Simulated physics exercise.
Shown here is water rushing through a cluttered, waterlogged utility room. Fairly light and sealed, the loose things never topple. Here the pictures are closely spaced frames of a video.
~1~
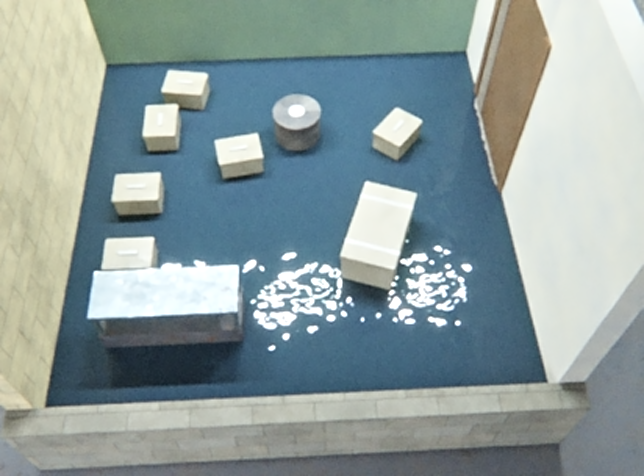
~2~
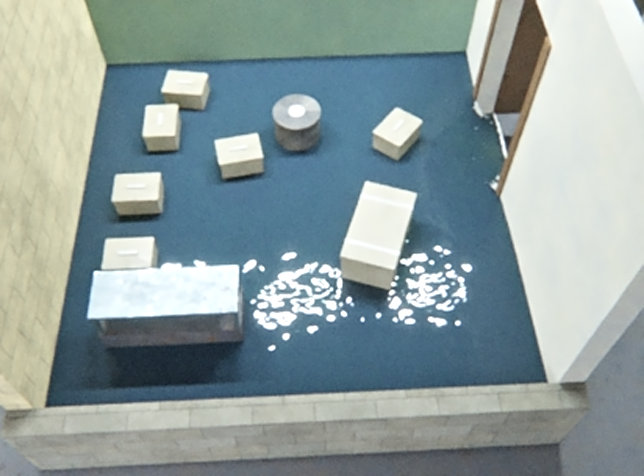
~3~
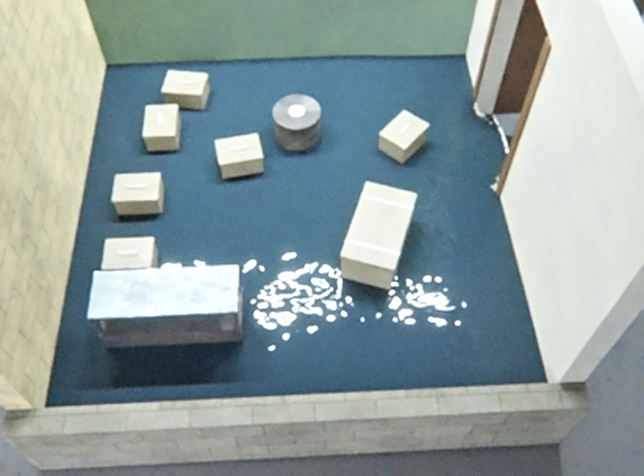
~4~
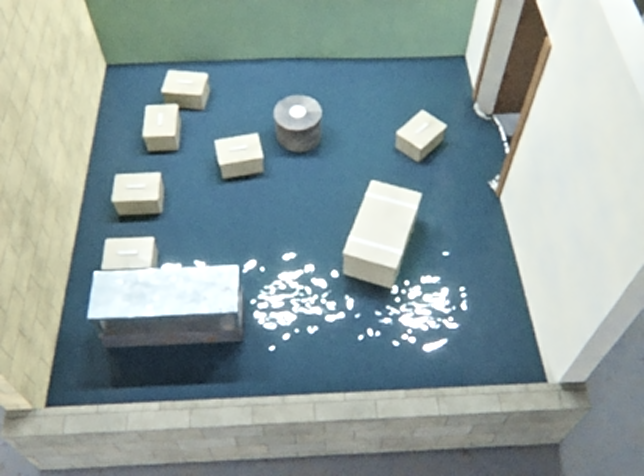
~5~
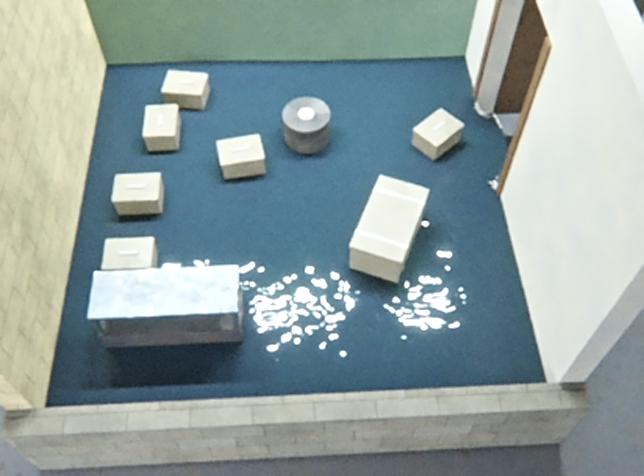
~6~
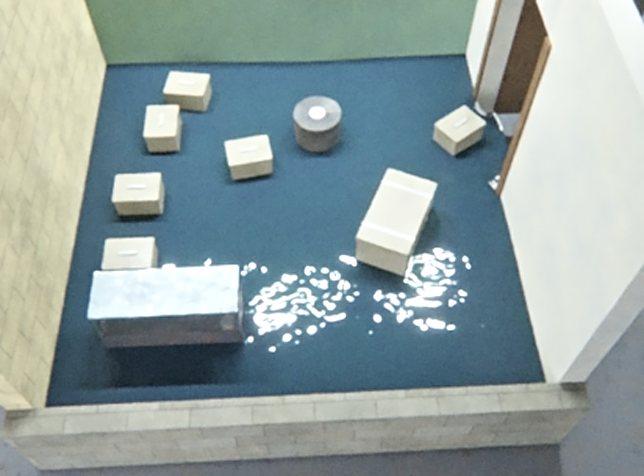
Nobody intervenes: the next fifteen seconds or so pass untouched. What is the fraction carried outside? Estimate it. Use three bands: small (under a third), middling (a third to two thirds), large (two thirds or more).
Middling.
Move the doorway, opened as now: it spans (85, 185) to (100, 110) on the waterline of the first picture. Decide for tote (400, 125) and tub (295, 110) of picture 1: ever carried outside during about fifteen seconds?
So, the first one never leaves, and the second one leaves as well.
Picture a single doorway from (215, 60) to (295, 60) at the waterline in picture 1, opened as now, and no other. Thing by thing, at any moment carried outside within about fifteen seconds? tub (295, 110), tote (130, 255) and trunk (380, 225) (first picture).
Lost; retained; retained.
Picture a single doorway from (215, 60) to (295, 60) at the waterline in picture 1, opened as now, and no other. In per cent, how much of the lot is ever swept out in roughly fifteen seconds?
It should be close to 80 per cent.
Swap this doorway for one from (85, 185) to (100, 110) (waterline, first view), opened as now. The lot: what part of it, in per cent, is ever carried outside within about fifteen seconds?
80 %.
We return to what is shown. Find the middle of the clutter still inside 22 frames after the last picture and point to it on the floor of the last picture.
Estimate: Close to (284, 169) px.
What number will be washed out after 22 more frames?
The count is 3.
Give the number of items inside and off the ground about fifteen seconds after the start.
Count: 4.
A moment on, 1 of 8 are out; 7 afloat.
Next, 2 of 8 are out; 6 afloat.
Later, 3 of 8 are out; 5 afloat.
In the end, 4 of 8 are out; 4 afloat.
